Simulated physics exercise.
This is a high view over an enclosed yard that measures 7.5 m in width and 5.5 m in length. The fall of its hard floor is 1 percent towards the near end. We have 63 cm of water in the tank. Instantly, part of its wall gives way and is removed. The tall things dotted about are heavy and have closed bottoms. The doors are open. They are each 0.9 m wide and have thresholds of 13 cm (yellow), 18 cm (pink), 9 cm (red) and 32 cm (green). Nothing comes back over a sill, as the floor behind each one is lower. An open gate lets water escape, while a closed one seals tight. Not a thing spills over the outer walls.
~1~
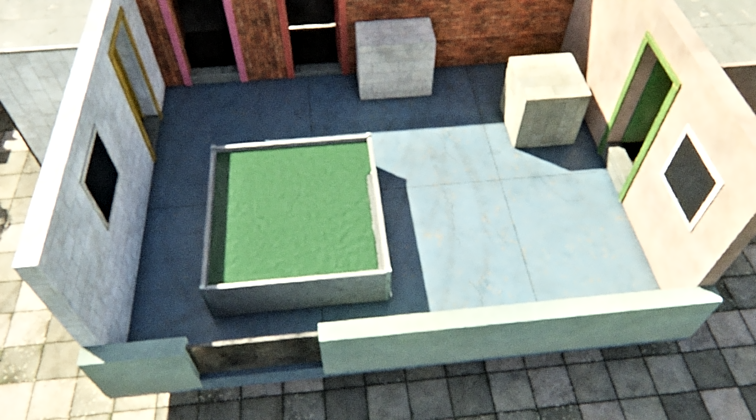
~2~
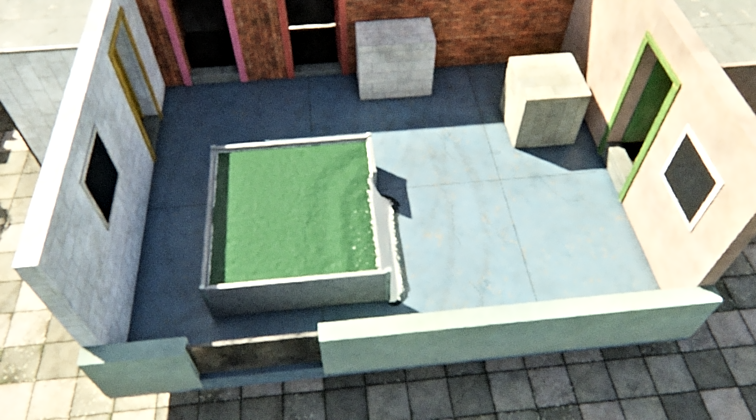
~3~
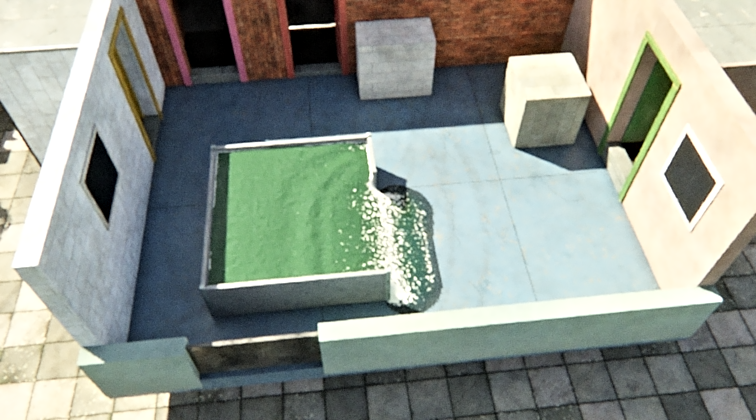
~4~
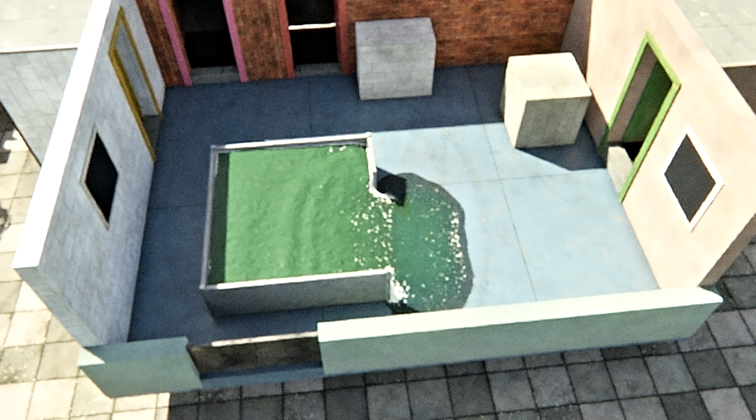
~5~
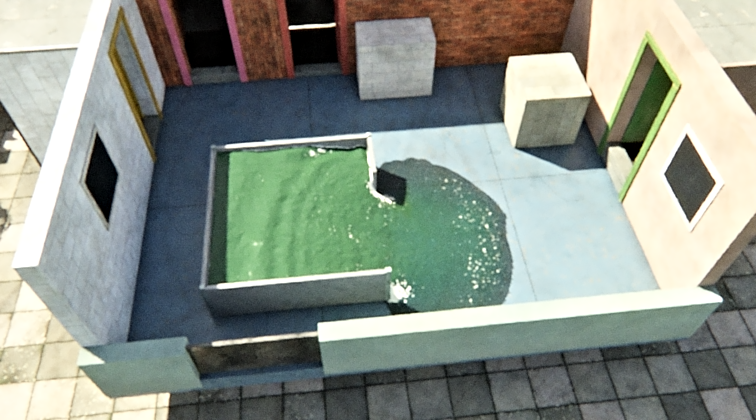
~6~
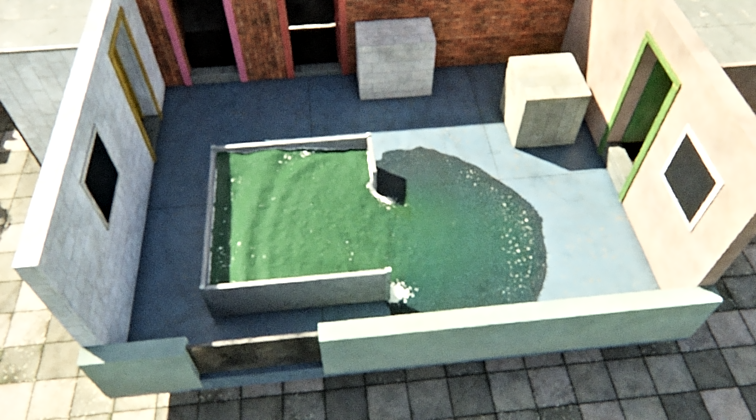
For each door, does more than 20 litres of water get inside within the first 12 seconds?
Door by door: The yellow door, no; the pink door, no; the red door, no; the green door, no.
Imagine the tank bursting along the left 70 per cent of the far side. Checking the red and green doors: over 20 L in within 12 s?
Against the limit, the red door exceeds it and the green door stays within it.
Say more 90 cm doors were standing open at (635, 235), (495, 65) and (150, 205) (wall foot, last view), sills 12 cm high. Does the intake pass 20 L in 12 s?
Result in order - more than that, not enough, not enough.
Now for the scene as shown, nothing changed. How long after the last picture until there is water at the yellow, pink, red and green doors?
So yellow at 6.0 s, pink at 5.5 s, red at 5.0 s, and green at 0.6 s.
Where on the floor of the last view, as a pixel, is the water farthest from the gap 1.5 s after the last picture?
(574, 102).
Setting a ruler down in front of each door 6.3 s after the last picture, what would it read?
Depths in cm: Yellow 11, pink 5, red 4, green 14.
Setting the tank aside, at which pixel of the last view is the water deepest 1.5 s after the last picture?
Close to (656, 316).
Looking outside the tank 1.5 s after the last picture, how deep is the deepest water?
Up to near 52 cm.
Then, 0.7 s after the last picture water covers 35 % of the floor and is deepest (35 cm) near (390, 284); yellow door not reached, pink door not reached, red door not reached, green door 11 cm at the sill, 0 L in.
Then, 1.5 s after the last picture water covers 40 % of the floor and is deepest (52 cm) near (656, 316); yellow door not reached, pink door not reached, red door not reached, green door 27 cm at the sill, 0 L in.
Then, 2.8 s after the last picture water covers 50 % of the floor and is deepest (36 cm) near (560, 302); yellow door not reached, pink door not reached, red door not reached, green door 30 cm at the sill, 0 L in.
Then, 6.3 s after the last picture water covers 90 % of the floor and is deepest (22 cm) near (669, 315); yellow door 11 cm at the sill, 0 L in, pink door 5 cm at the sill, 0 L in, red door 4 cm at the sill, 0 L in, green door 14 cm at the sill, 0 L in.
Then, 11.3 s after the last picture water covers 95 % of the floor and is deepest (18 cm) near (124, 370); yellow door 9 cm at the sill, 0 L in, pink door 8 cm at the sill, 0 L in, red door 7 cm at the sill, 0 L in, green door 8 cm at the sill, 0 L in.
